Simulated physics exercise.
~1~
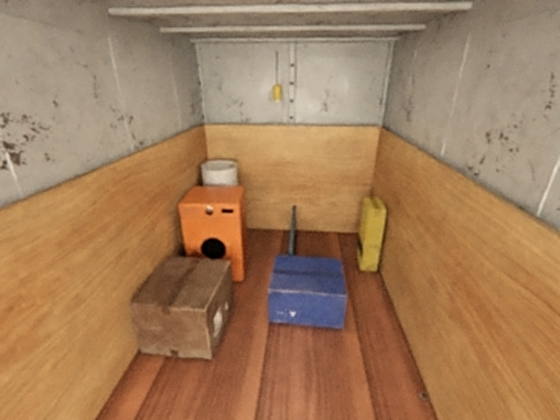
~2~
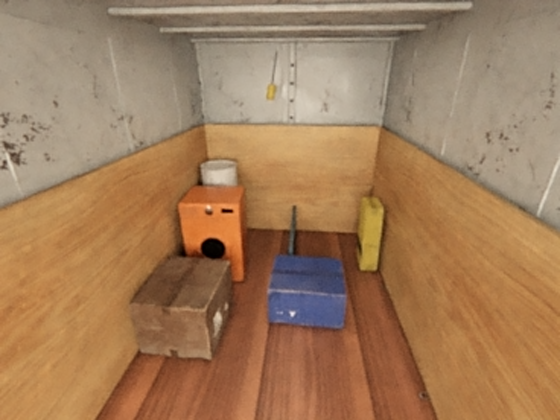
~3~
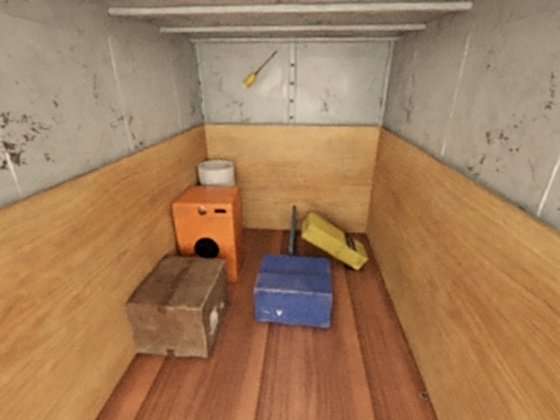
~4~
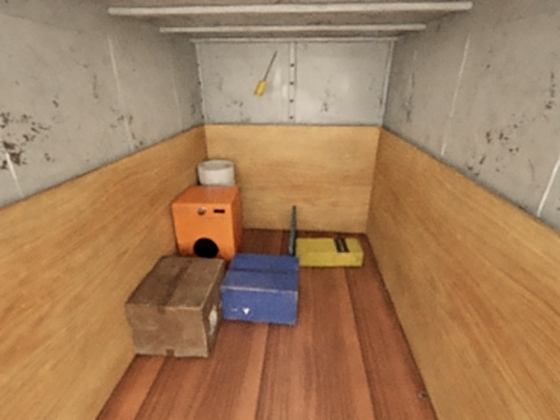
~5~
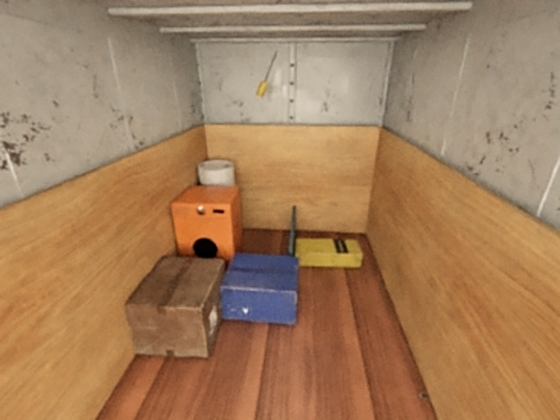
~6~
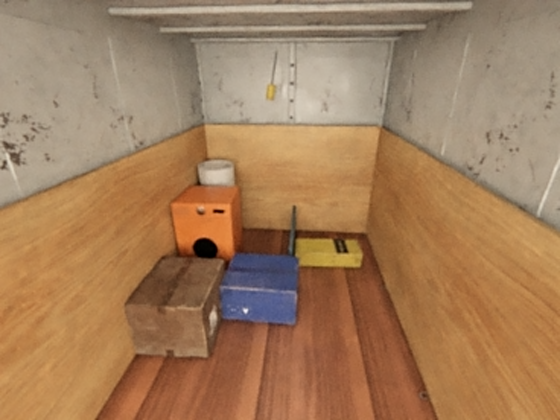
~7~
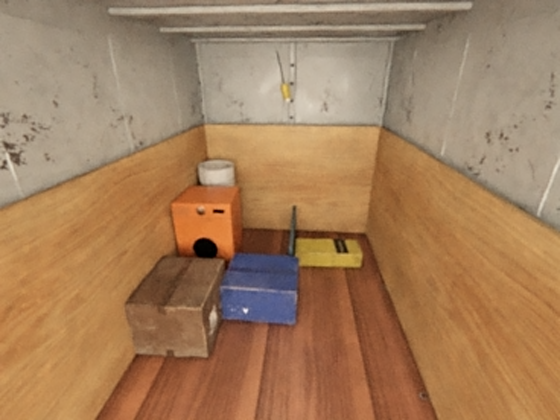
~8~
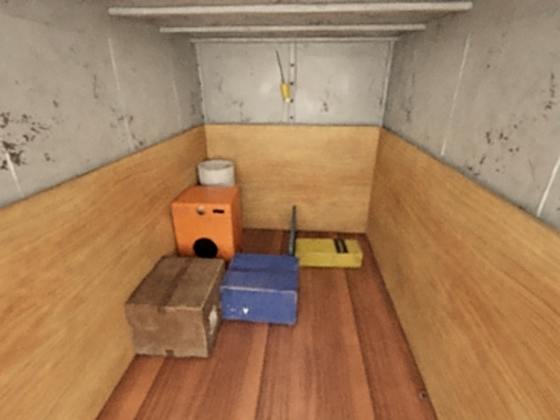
A yellow box tips onto its side as a blue box slides left beside a brown box.
